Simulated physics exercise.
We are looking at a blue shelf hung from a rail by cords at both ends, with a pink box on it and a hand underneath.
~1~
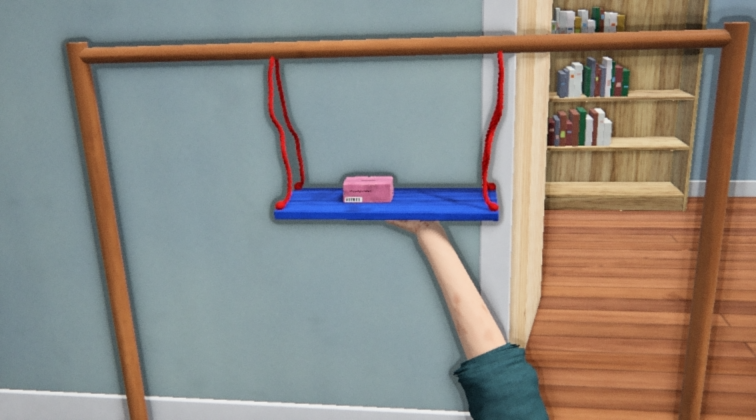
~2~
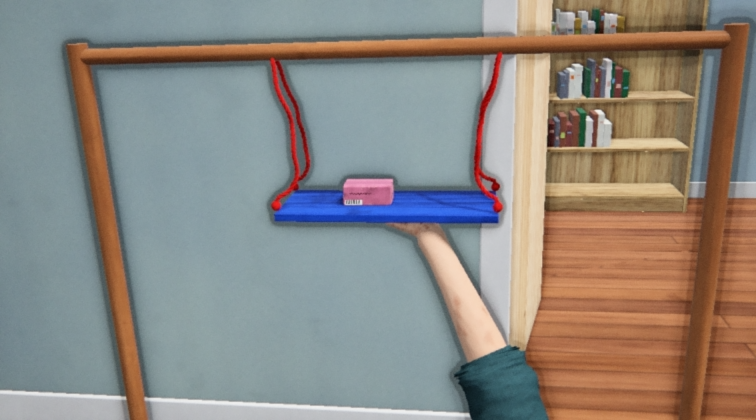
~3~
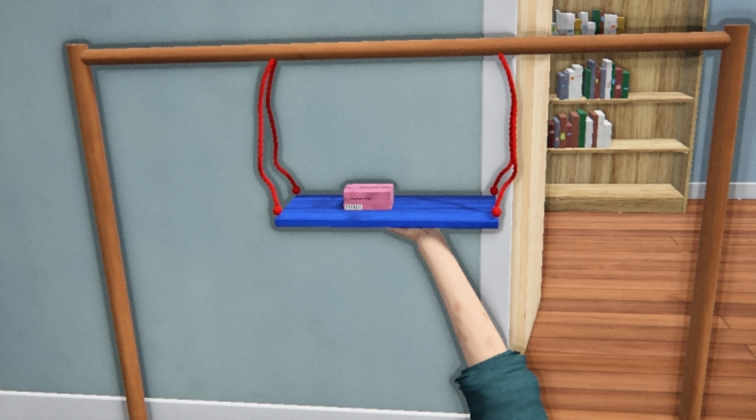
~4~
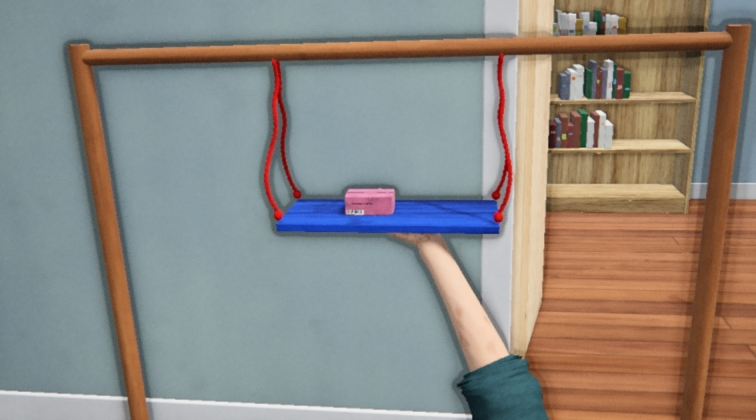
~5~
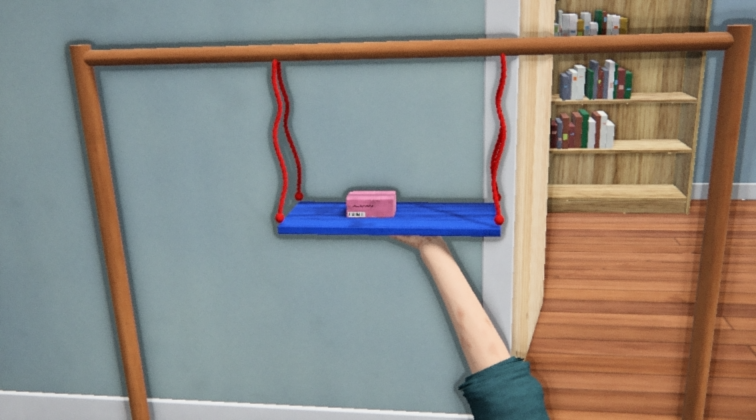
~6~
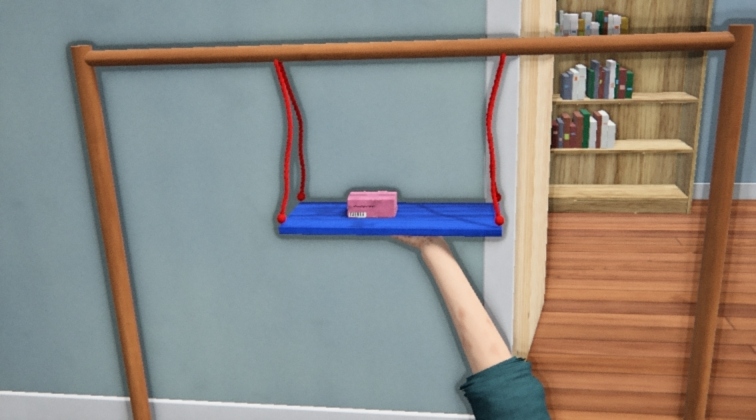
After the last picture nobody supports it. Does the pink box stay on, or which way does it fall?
The pink box keeps its place.
Then, 0.26 s on from there, board level; box on the board near (373, 208).
In the end, board level; box on the board near (373, 208). The pink box stays on the board.
